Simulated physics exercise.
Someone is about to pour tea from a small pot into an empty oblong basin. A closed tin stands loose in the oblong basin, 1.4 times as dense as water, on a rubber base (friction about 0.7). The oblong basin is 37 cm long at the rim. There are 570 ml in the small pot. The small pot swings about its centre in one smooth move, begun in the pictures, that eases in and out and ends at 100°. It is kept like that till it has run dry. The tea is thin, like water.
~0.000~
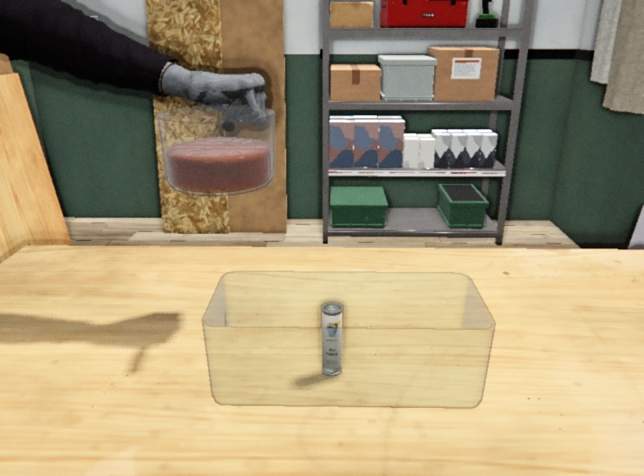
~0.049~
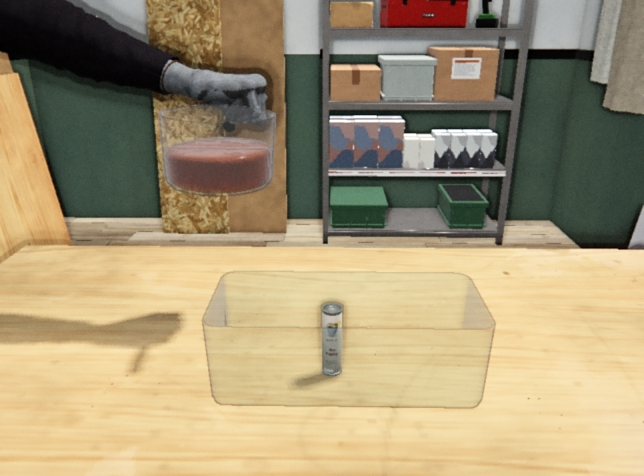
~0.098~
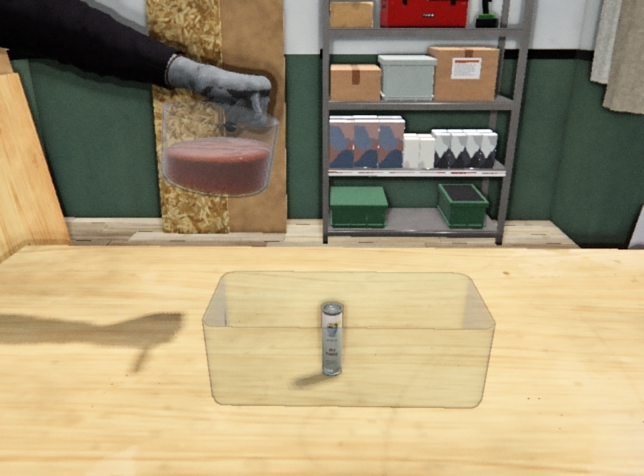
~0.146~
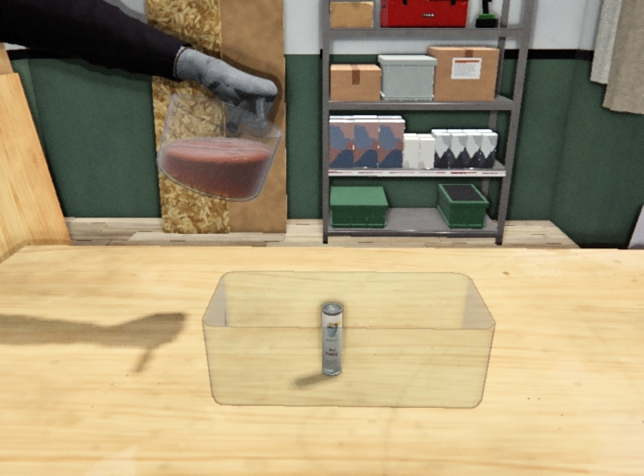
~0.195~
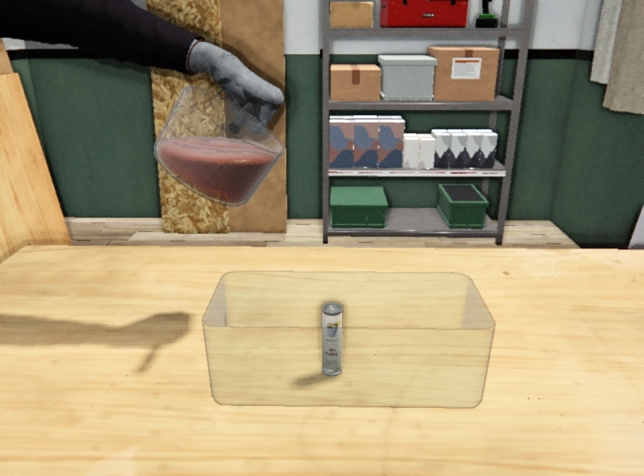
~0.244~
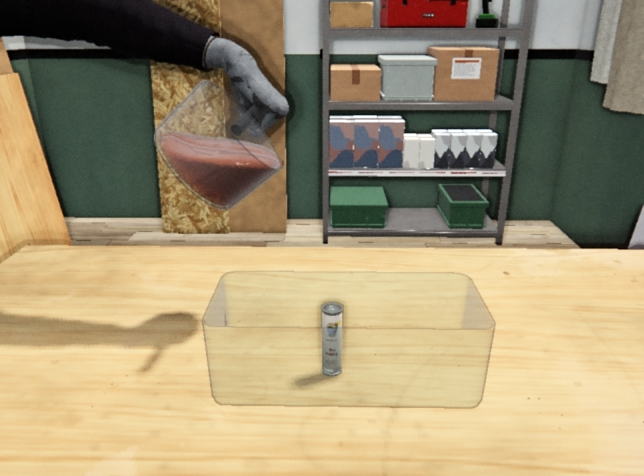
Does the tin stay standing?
It falls.
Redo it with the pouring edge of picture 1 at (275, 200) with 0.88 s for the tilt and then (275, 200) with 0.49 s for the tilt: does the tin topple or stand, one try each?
First it keeps standing; then it keeps standing.
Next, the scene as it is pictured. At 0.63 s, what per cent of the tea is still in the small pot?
About 14 per cent.
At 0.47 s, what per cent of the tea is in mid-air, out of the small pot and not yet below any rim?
Some 56 per cent.
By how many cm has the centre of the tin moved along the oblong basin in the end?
Some 8.5 cm.
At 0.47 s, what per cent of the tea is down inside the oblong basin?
Near 8 in a hundred.
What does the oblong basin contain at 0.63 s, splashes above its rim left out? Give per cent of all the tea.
About 70 per cent.
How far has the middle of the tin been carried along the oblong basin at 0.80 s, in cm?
Some 3 cm.
After 0.47 s the tilt is 99° and 35 per cent is still to pour; the tin stands where it began.
After 0.63 s the tilt is 100° and 14 per cent is still to pour; the tin stands where it began.
After 0.80 s the tilt is 100° and 3 per cent is still to pour; the tin leans 16°.
After 0.99 s the tilt is 100° and 1 per cent is still to pour; the tin lies on its side.
In the end the tin lies on its side.
